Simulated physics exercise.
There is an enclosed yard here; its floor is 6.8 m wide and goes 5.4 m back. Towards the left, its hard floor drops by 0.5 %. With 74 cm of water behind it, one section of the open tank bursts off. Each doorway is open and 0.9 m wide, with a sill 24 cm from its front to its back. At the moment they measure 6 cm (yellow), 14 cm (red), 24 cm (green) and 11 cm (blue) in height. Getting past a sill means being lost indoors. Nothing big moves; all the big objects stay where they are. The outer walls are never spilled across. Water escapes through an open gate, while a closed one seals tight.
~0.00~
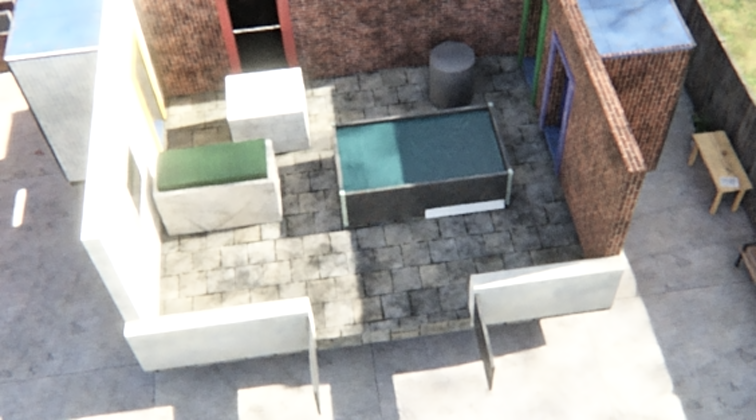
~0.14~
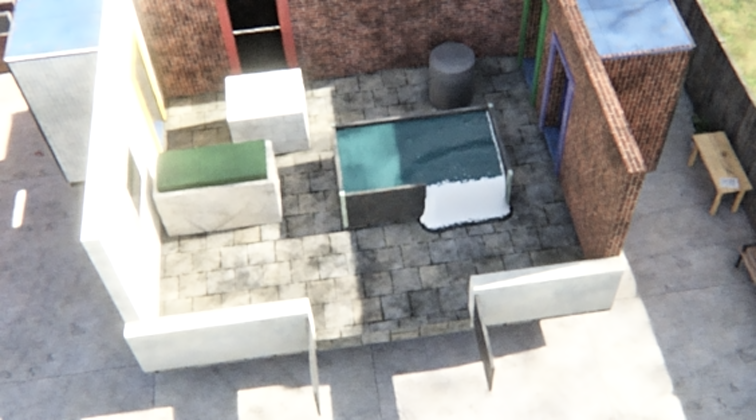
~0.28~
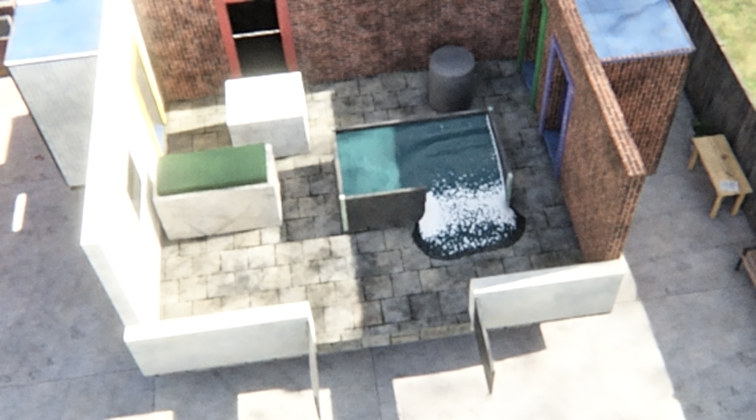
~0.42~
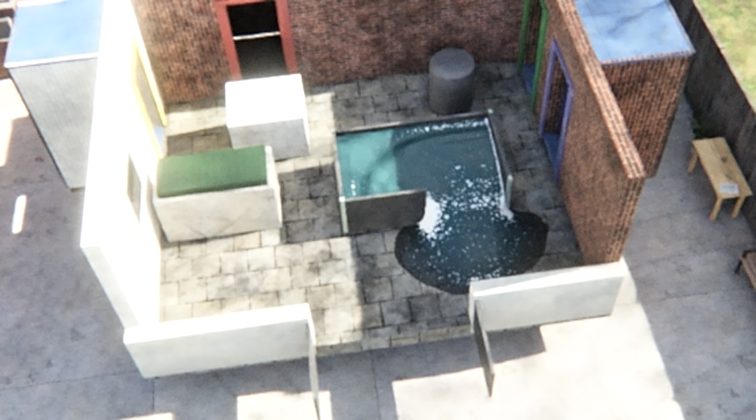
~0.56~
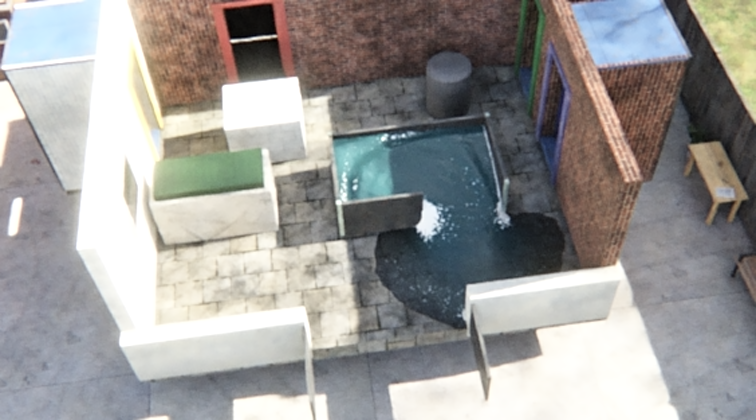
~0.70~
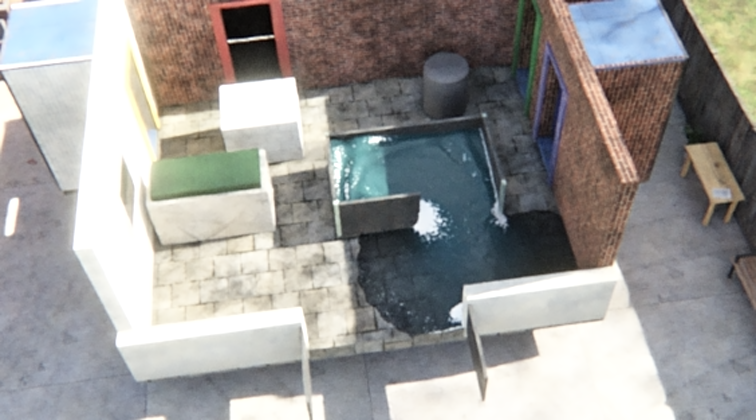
Water lies still in an open dark-sided tank, then bursts through the right part of its front and spreads as a dark, white-flecked pool across the paving toward the low white front wall. The walled yard is seen from high above, the view drifting very slightly. A green-topped white box and a white block stand left, a grey cylinder behind, coloured doorways around.
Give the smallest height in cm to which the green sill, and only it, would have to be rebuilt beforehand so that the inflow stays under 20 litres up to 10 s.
Roughly 12 cm.
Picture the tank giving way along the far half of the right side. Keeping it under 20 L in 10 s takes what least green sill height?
Close to 12.5 cm at the least.
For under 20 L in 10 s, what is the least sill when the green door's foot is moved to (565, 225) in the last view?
17 cm.
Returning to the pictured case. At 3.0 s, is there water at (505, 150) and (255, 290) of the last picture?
In turn: Wet, dry.
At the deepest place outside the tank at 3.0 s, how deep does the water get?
Close to 33 centimetres.
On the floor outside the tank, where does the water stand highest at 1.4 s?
(581, 299).
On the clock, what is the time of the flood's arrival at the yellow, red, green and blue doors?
For yellow it's 7.0 s, for red 5.5 s, for green 2.8 s, and for blue 2.2 s.
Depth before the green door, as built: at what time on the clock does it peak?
Peak time: Around 5.0 s.
After 1.4 s water covers 20 % of the floor, deepest (66 cm) near (581, 299); it has not reached the green door.
After 3.0 s water covers 35 % of the floor, deepest (33 cm) near (569, 300); 4 cm at the green door, 0 litres in over its 24 cm sill.
After 10.0 s water covers 95 % of the floor, deepest (12 cm) near (245, 344); 8 cm at the green door, 0 litres in over its 24 cm sill.
At the green door as built, the water arrived by 2.9 s and peaked near 17 cm at 5.0 s.
With a sill of 10 cm, 33 litres would have come in within the 10 s; with 13.5 cm, 13 litres. So under 20 litres takes about 12 cm.
